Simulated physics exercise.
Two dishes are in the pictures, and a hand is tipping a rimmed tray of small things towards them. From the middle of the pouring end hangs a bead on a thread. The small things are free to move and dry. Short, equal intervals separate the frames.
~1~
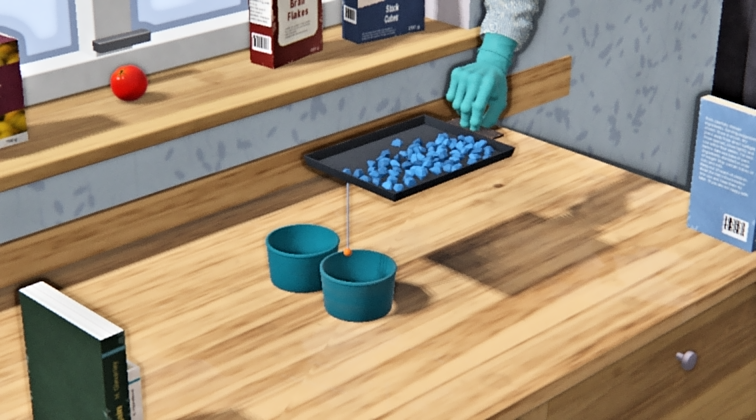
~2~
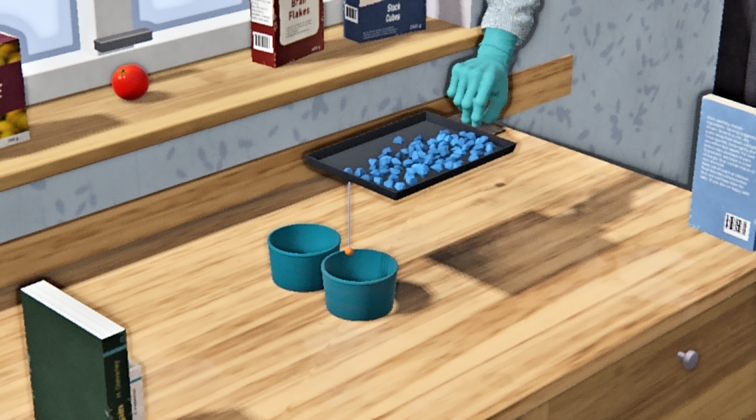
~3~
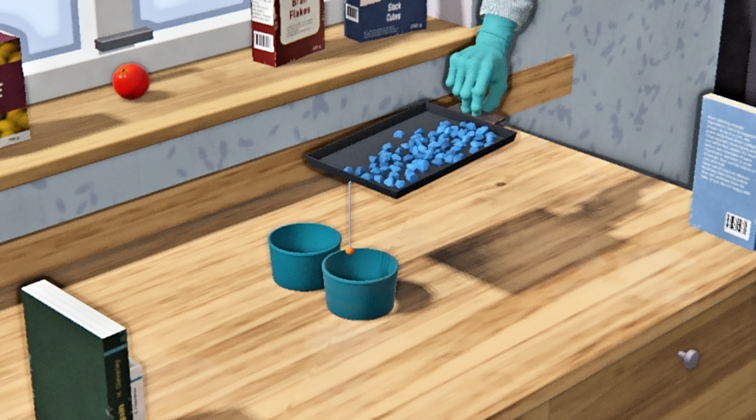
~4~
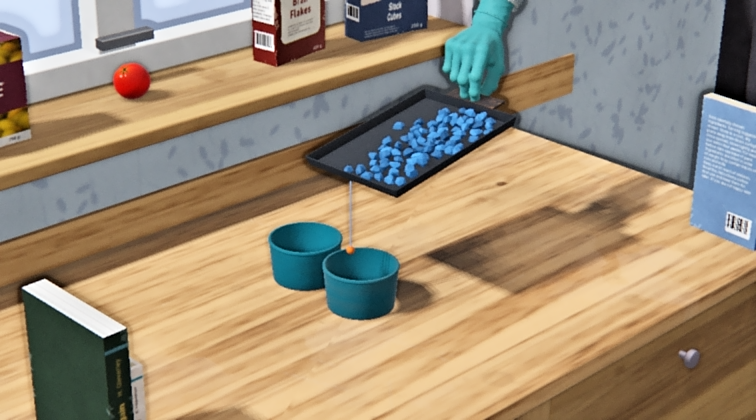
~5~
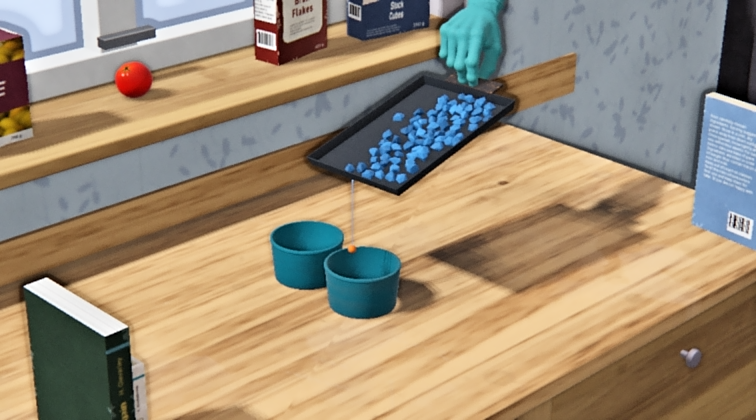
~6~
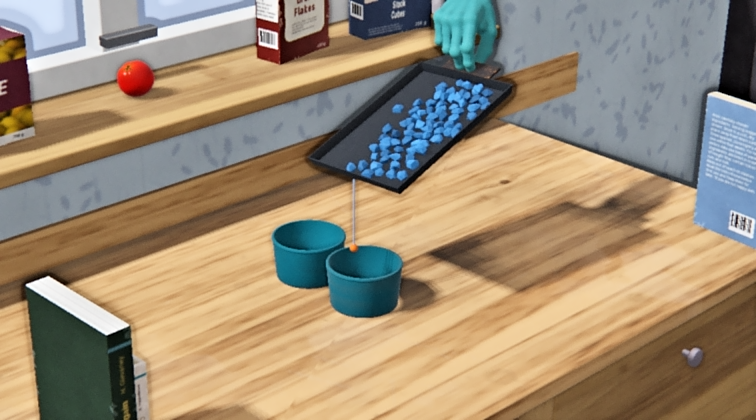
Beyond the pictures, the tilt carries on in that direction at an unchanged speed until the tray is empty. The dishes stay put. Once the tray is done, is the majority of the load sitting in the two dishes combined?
Most likely the spill will be the greater part.
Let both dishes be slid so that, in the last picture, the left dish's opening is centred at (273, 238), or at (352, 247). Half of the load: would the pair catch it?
First the larger part, then the smaller part.
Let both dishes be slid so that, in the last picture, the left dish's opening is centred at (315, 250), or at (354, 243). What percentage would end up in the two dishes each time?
Some 60 percent in the first case, 0 percent in the second.
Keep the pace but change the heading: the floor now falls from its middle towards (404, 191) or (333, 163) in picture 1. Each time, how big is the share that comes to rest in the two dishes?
Respectively close to 20 and 80 in a hundred.
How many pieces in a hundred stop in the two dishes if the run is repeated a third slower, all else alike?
About 30 per cent.
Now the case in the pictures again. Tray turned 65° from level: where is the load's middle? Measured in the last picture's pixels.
Near (348, 165).
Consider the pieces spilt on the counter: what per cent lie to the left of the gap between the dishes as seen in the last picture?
That would be roughly 90 per cent.
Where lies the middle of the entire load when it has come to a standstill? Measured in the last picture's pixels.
Roughly pixel (283, 309).
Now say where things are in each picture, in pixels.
In the first frame, corners of the pouring end (308, 156) and (395, 192), level; middle of the load (431, 160), aquarium stones; left dish (276, 266); right dish (331, 294); bead on its thread (348, 252).
In the second frame, corners of the pouring end (309, 155) and (396, 191), level; middle of the load (432, 157).
In the third frame, corners of the pouring end (309, 155) and (396, 190), tipped barely, lowest at the left corner; middle of the load (433, 151).
In the fourth frame, corners of the pouring end (309, 156) and (396, 189), tipped a little, lowest at the left corner; middle of the load (432, 142).
In the fifth frame, corners of the pouring end (310, 156) and (396, 187), tipped clearly, lowest at the left corner; middle of the load (432, 133).
In the sixth frame, corners of the pouring end (312, 156) and (397, 186), tipped clearly, lowest at the left corner; middle of the load (420, 126); left dish (282, 262); right dish (337, 290).
Just after the last frame, tray tipped steeply; the larger part on the tray; about a tenth in the air.
A moment on, tray tipped past a quarter turn; about a tenth on the tray; about a tenth in the right dish; about a tenth in the left dish; roughly two thirds outside both; roughly a quarter in the air.
Further on, tray tipped past a quarter turn; about a tenth in the right dish; about a tenth in the left dish; the larger part outside both.
When it is over, tray tipped past a quarter turn; about a tenth in the right dish; about a tenth in the left dish; the larger part outside both.
